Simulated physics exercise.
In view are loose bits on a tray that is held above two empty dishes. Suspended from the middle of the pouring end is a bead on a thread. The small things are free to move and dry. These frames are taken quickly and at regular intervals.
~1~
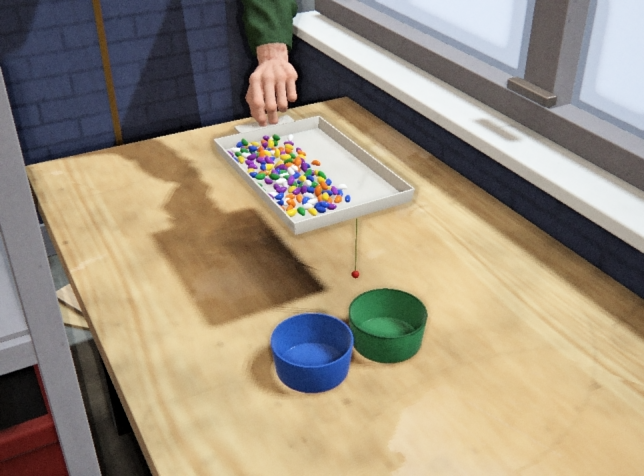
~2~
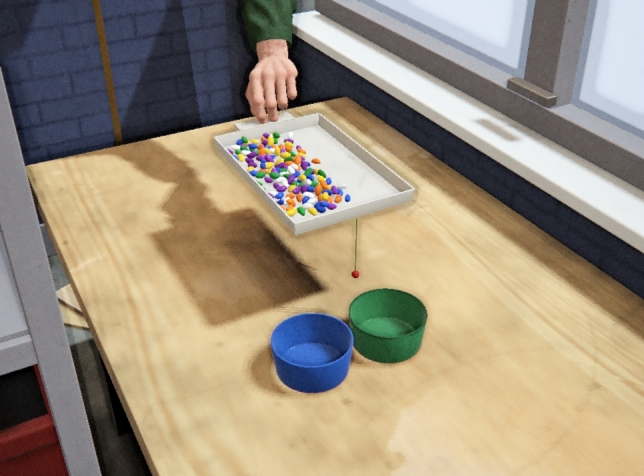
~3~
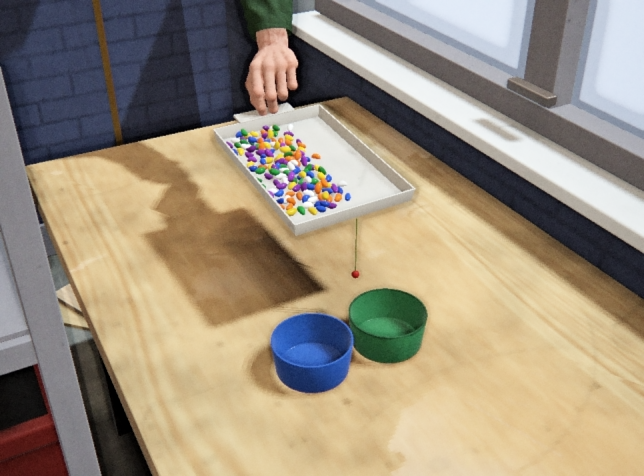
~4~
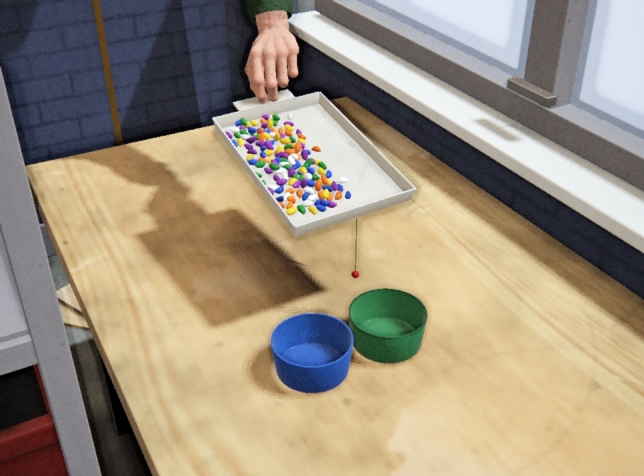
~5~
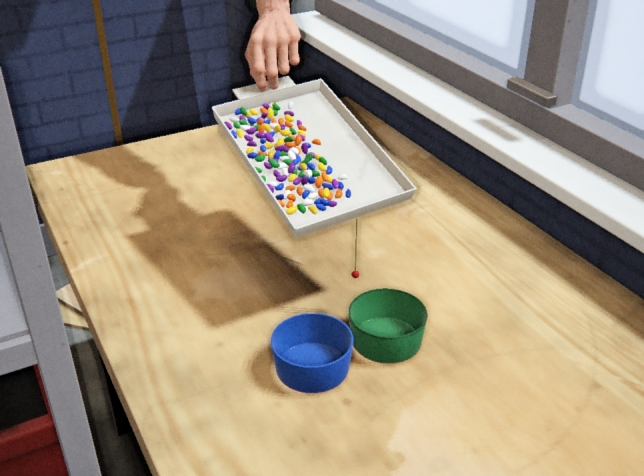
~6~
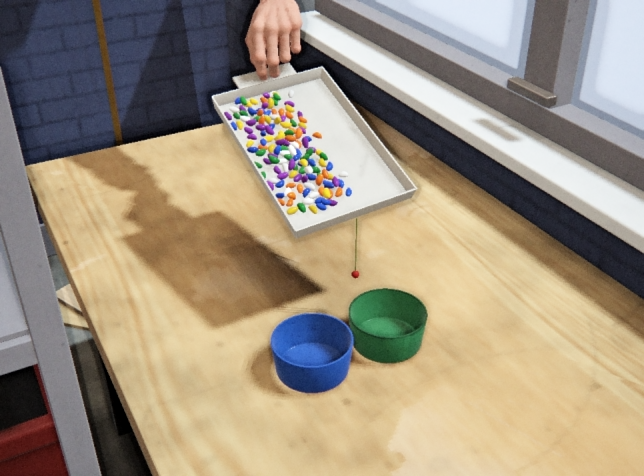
A hand raises the back of a tray of colorful jelly beans above two dishes.
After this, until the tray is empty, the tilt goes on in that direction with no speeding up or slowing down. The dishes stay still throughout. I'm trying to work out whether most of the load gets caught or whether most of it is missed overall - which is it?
Result: Mostly caught.
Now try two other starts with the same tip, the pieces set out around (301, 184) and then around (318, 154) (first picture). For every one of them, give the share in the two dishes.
First case: Around 70 %; second case: Around 70 %.
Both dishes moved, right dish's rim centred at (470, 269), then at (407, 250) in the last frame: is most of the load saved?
The dishes end up with the lesser share in the first try and the lesser share in the second.
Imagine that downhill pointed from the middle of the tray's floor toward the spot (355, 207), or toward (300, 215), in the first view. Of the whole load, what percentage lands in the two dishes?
First heading 70 %, second heading 10 %.
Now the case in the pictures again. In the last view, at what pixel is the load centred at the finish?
I'd put the middle somewhere around (346, 349).
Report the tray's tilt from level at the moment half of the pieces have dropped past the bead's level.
Roughly 105 degrees of tilt.
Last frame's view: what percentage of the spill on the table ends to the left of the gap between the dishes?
It amounts to some 80 percent.
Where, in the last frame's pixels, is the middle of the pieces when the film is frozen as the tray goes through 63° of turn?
Close to (315, 182).
Just after the last frame, tray tipped steeply; almost all on the tray; just a few in the air.
A moment on, tray tipped past a quarter turn; roughly a third on the tray; roughly a quarter in the left dish; about a tenth in the right dish; about a tenth outside both; roughly a quarter in the air.
Further on, tray tipped past a quarter turn; roughly a third in the left dish; roughly a third in the right dish; roughly a third outside both.
When it is over, tray tipped past a quarter turn; roughly a third in the left dish; roughly a third in the right dish; roughly a third outside both.
